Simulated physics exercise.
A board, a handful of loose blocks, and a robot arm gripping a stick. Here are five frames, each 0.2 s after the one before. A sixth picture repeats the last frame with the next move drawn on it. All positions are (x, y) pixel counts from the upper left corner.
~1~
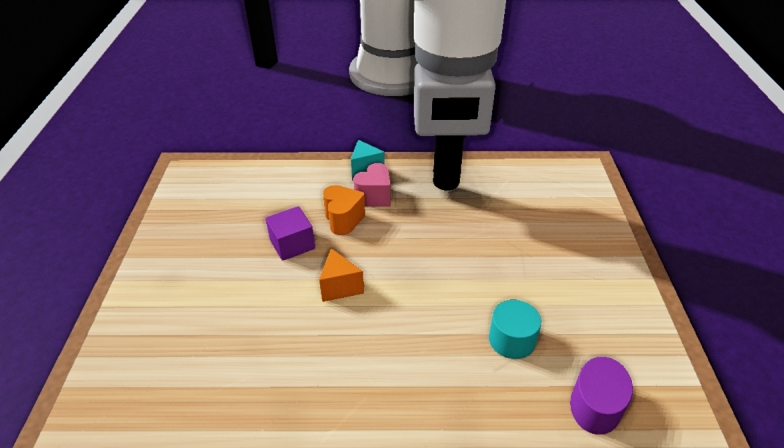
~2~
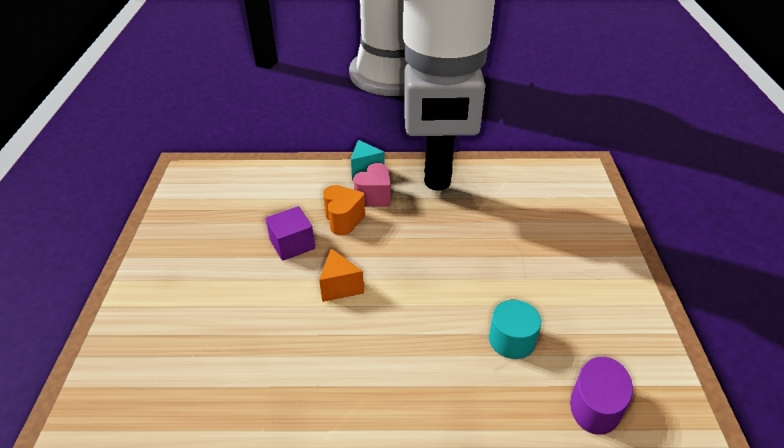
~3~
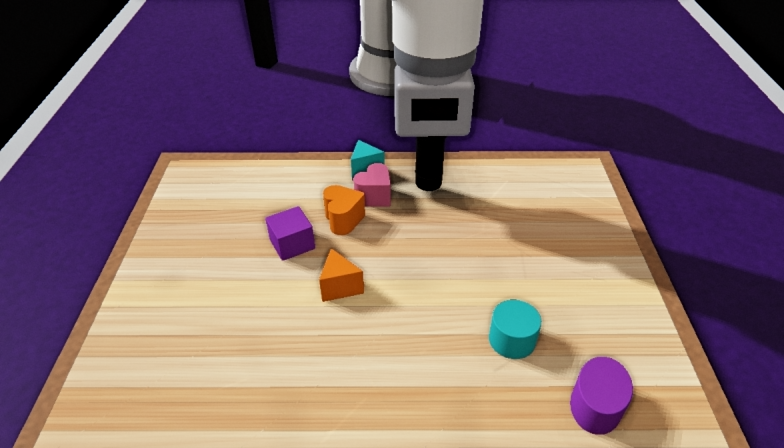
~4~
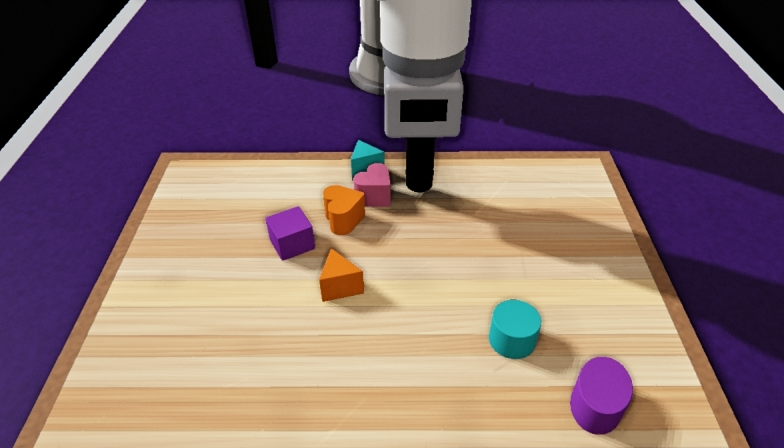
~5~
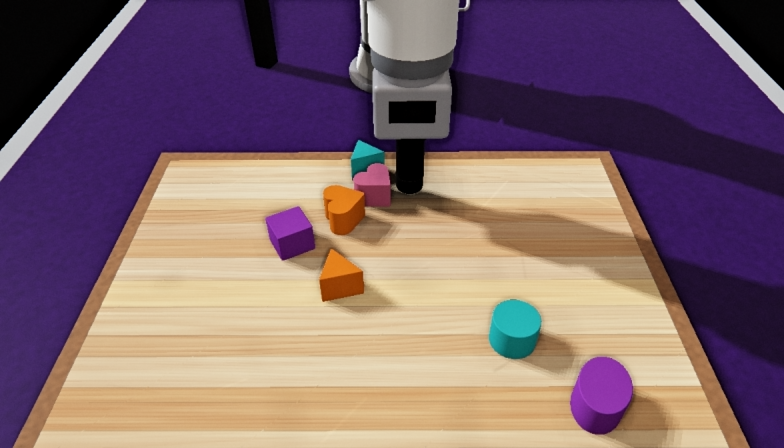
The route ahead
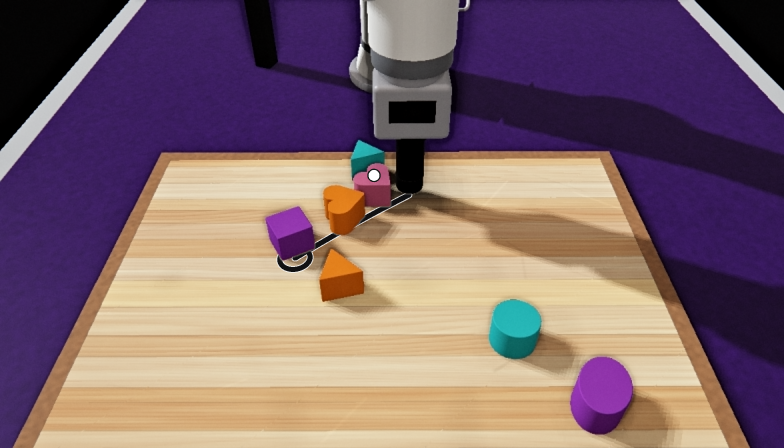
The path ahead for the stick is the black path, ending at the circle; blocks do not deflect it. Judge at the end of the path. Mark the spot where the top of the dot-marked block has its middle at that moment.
Close to (352, 178).
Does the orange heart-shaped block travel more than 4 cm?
Yes.
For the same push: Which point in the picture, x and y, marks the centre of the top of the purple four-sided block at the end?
It ends at (253, 229).
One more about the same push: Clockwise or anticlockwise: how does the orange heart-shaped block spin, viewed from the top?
Clockwise rotation.
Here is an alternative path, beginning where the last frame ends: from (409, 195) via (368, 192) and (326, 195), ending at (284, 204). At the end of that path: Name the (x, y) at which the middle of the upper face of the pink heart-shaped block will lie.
Its top middle is near (251, 190).
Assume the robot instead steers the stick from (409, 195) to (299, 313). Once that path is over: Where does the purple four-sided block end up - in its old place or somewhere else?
My prediction: It remains in place.
The drawn path runs in a line from (409, 195) to (295, 258); the dot is on the pink heart-shaped block.
On the path given first. One third of the way, stick (372, 206); orange heart-shaped block (335, 200); pink heart-shaped block (353, 178), turned 45° clockwise.
Two thirds of the way, stick (334, 226); purple four-sided block (272, 225), turned 30° anticlockwise; orange heart-shaped block (303, 205), turned 70° clockwise; pink heart-shaped block (352, 178), turned 50° clockwise.
At the end, stick (293, 250); purple four-sided block (253, 229); orange triangle not moved; orange heart-shaped block (295, 206), turned 105° clockwise; pink heart-shaped block (352, 178), turned 50° clockwise.
